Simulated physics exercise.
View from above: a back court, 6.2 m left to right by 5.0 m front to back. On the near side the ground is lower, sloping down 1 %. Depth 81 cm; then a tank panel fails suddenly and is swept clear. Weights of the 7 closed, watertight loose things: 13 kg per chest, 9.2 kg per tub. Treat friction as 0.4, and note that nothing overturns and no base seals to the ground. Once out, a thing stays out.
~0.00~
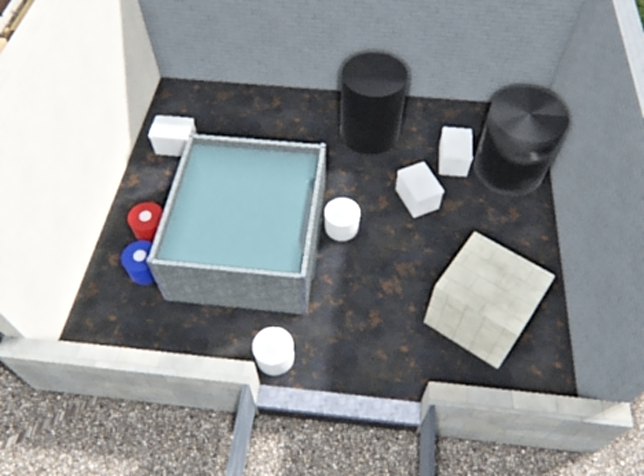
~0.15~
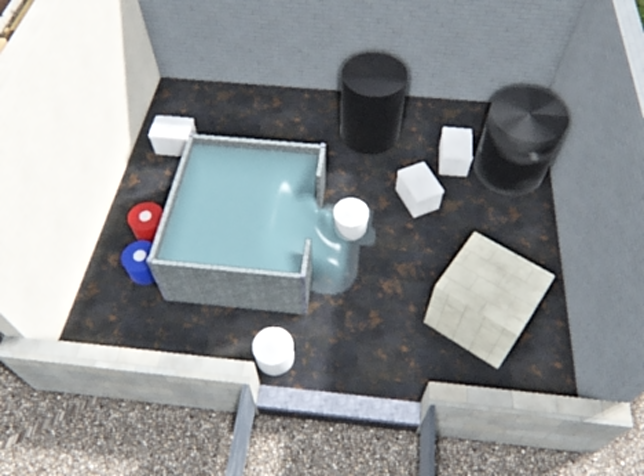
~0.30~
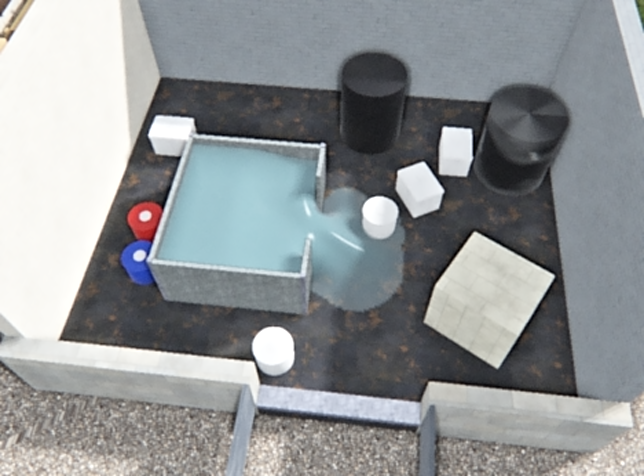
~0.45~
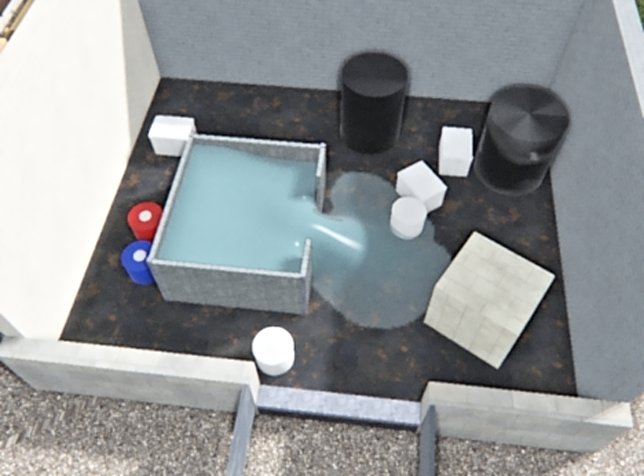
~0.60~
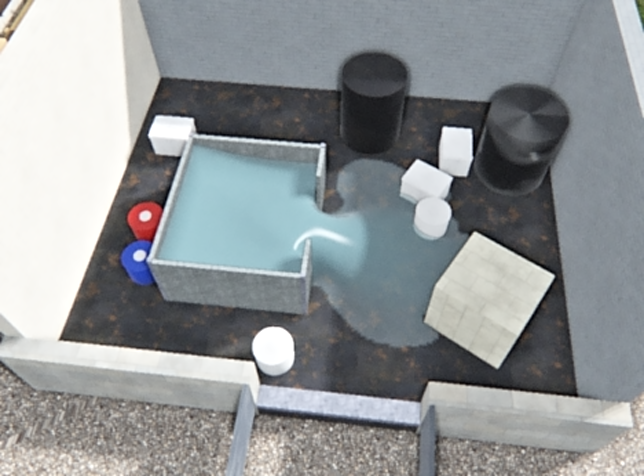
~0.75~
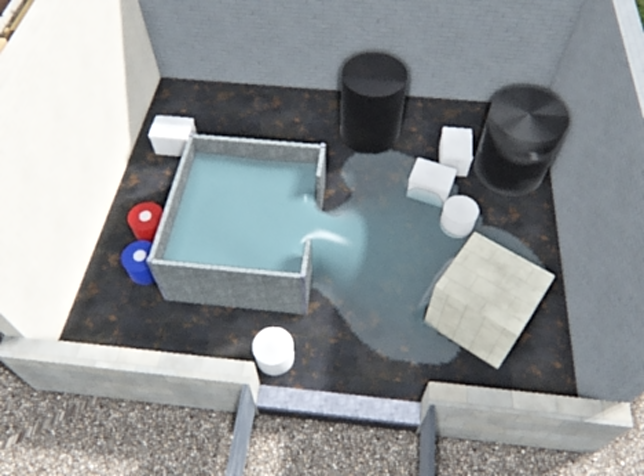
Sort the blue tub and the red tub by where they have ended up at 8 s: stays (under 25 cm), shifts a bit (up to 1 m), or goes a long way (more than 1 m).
At 8 s, the blue tub stays, the red tub stays.
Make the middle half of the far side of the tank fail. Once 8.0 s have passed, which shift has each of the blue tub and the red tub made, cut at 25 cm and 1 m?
Then the blue tub goes a great distance and the red tub goes a great distance.
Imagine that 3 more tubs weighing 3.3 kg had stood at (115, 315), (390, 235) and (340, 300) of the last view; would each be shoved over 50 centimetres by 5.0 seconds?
From first to last: Does not reach it, surpasses it, surpasses it.
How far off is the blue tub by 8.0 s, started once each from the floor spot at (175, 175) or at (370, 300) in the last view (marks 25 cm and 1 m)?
Well, it scarcely moves on the first try and gets swept off on the second.
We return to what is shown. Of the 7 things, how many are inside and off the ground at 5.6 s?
Of them, 3.
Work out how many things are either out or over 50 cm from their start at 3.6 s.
Tally at that time: 3.
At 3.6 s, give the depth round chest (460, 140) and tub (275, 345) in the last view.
Around 9 cm and 0 cm.
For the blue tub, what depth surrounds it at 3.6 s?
Roughly 0 cm.
After 1.6 s the blue tub is near (140, 256), 0.0 m from its start, aground; the red tub is near (146, 216), 0.0 m from its start, aground; 0 of 7 are out; 1 afloat.
After 3.6 s the blue tub is near (140, 256), 0.0 m from its start, aground; the red tub is near (146, 216), 0.0 m from its start, aground; 0 of 7 are out; 3 afloat.
After 5.6 s the blue tub is near (140, 256), 0.0 m from its start, aground; the red tub is near (146, 216), 0.0 m from its start, aground; 0 of 7 are out; 3 afloat.
After 8.0 s the blue tub is near (148, 250), 0.1 m from its start, aground; the red tub is near (146, 216), 0.0 m from its start, aground; 0 of 7 are out; 3 afloat.
